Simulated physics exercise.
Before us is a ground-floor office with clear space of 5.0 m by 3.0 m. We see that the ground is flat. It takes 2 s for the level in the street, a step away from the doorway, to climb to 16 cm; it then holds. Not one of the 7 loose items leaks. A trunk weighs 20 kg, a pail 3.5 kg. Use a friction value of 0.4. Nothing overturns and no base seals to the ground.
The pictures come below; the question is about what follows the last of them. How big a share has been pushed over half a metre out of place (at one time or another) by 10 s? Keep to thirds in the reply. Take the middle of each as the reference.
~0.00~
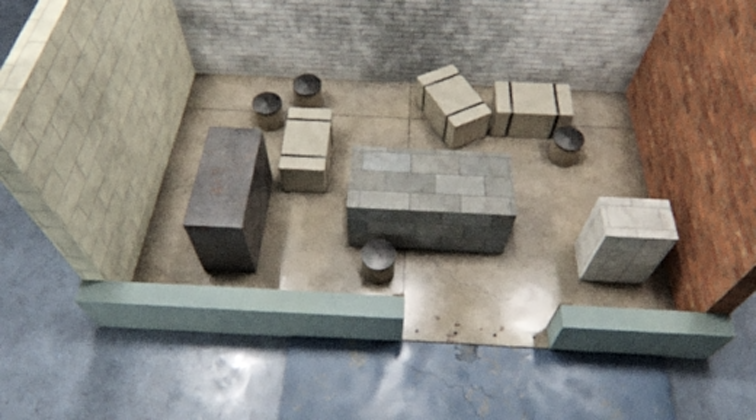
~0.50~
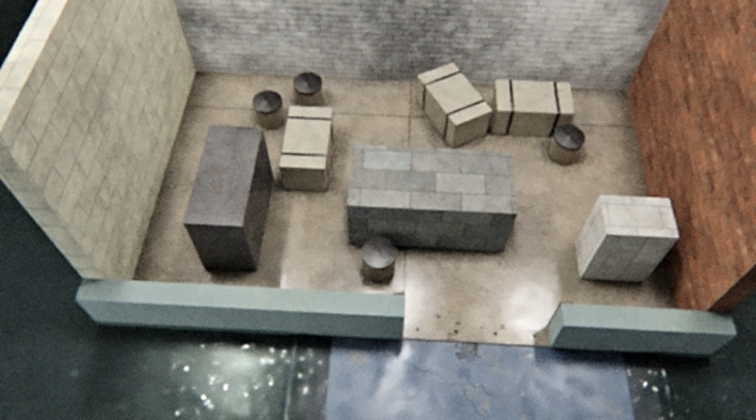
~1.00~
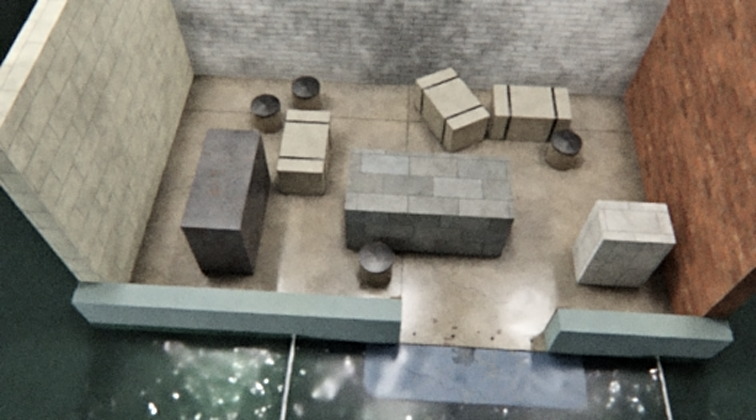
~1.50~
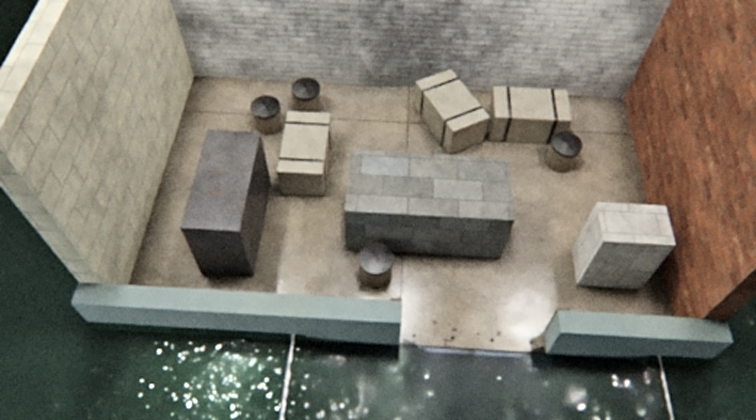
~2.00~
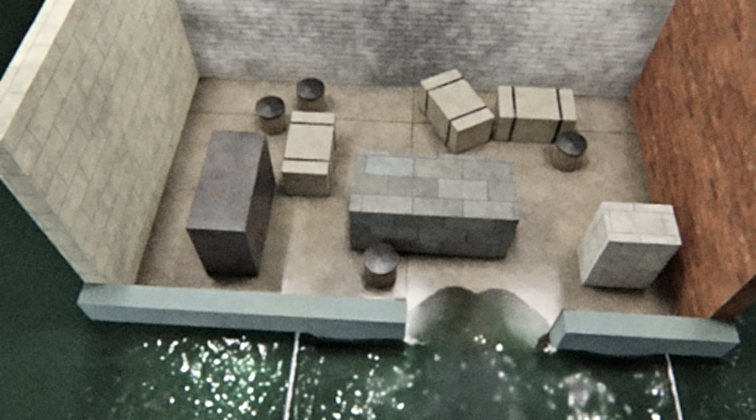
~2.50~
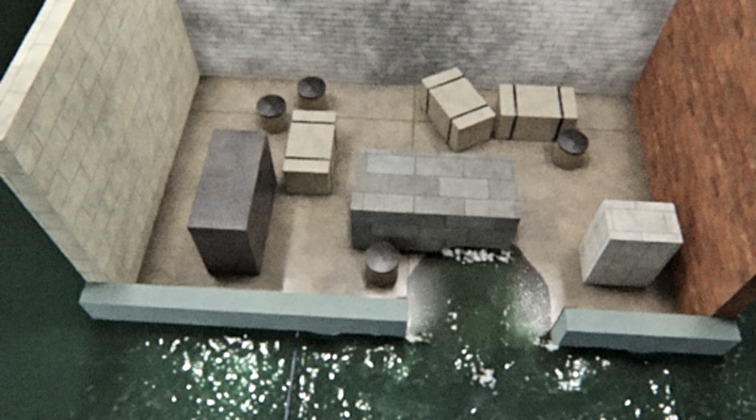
My answer: One to two thirds.
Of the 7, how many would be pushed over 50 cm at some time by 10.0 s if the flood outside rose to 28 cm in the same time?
In that case the number is 6.
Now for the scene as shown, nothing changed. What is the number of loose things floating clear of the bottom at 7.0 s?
I get 3.
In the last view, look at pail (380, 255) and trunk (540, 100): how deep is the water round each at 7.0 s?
First roughly 6 cm, second roughly 6 cm.
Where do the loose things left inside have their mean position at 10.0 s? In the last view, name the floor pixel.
I'd say about (357, 120) in the last view.
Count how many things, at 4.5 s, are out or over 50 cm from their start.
I count 1.
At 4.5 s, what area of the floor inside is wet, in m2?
About 6.0 m2 is covered.
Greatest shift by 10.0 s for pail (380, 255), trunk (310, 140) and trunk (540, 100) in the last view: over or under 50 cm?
Order as asked - a bigger shift, a smaller shift, a bigger shift.
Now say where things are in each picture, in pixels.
In the first frame, a trunk at (454, 94), on the bottom; a pail at (307, 84), on the bottom; water covers 0.0 m2; 0 of 7 have shifted.
In the second frame, a trunk at (454, 93) rests on the ground; a pail at (308, 83) rests on the ground; water covers 0.0 m2; 0 of 7 have shifted.
In the third frame, a trunk at (452, 97) rests on the ground; a pail at (306, 87), on the bottom; water covers 0.0 m2; 0 of 7 have shifted.
In the fourth frame, a trunk at (452, 99), on the bottom; a pail at (306, 88) rests on the ground; water covers 0.0 m2; 0 of 7 have shifted.
In the fifth frame, a trunk at (457, 99), on the bottom; a pail at (310, 88) rests on the ground; water covers 0.4 m2; 0 of 7 have shifted.
In the sixth frame, a trunk at (458, 97) rests on the ground; a pail at (311, 87), on the bottom; water covers 0.9 m2; 0 of 7 have shifted.
After 3.5 s 0 of 7 are over 50 cm from their spots; 0 afloat.
After 4.5 s 1 of 7 are over 50 cm from their spots; 0 afloat.
After 7.0 s 2 of 7 are over 50 cm from their spots; 3 afloat.
After 10.0 s 4 of 7 are over 50 cm from their spots, and 4 have been at some point; 4 afloat.
